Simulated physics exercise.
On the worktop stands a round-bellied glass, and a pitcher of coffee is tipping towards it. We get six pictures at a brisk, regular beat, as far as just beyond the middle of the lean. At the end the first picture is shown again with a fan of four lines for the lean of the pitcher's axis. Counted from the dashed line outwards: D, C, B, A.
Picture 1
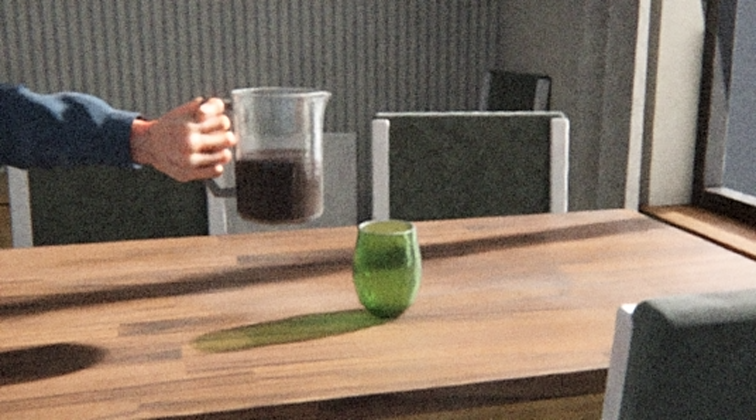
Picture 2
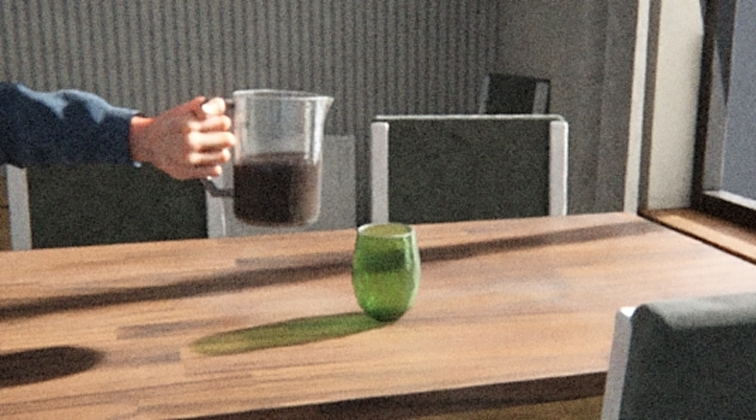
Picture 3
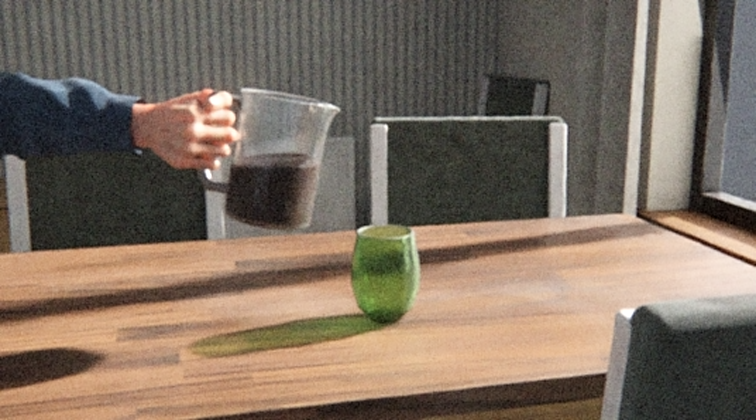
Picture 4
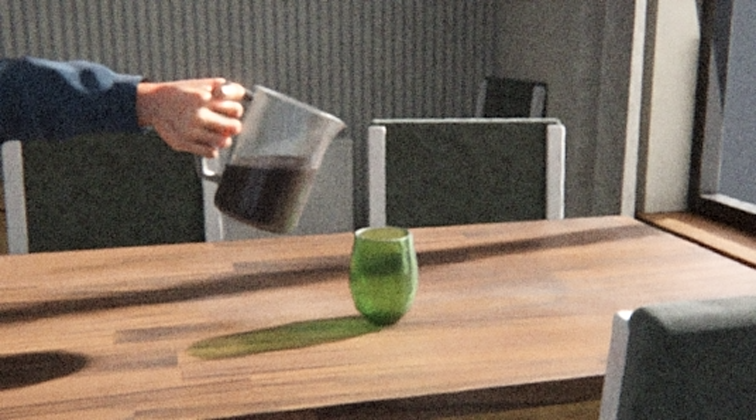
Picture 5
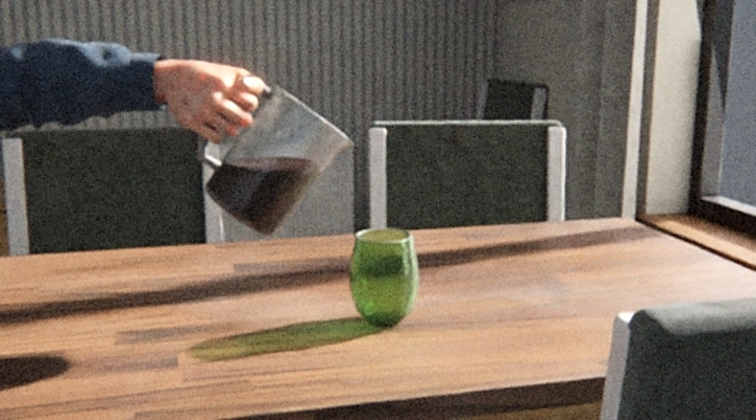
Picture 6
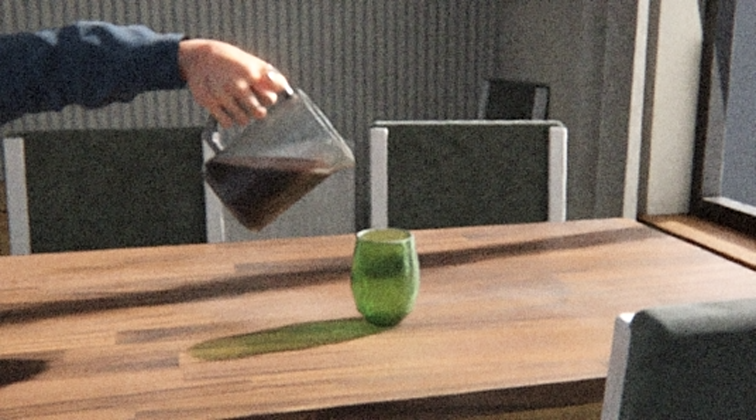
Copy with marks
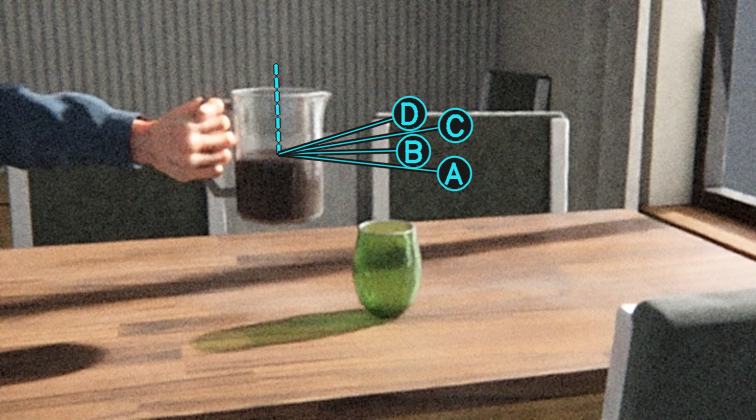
The video shows a hand in a blue sleeve holding a clear pitcher of dark coffee upright above a wooden table, then tilting it progressively to the right near a green round-bellied glass, with the coffee staying inside the pitcher.
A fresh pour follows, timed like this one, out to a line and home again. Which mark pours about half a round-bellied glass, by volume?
Go for D.
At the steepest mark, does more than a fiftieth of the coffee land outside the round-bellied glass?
Yes.
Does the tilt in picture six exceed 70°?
No, it does not.
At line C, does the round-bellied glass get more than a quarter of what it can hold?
Yes, it does.
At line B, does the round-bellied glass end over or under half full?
Over half.
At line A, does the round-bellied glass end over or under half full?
Over half.
On the marked copy, A at (437, 171); B at (396, 150); C at (438, 127); D at (392, 118).
For line A, the round-bellied glass ends with about 78 % of what it can hold; 29 % of the coffee is spilt.
For line B, the round-bellied glass ends with about 82 % of what it can hold; 12 % of the coffee is spilt.
For line C, the round-bellied glass ends with about 62 % of what it can hold; 10 % of the coffee is spilt.
For line D, the round-bellied glass ends with about 48 % of what it can hold.
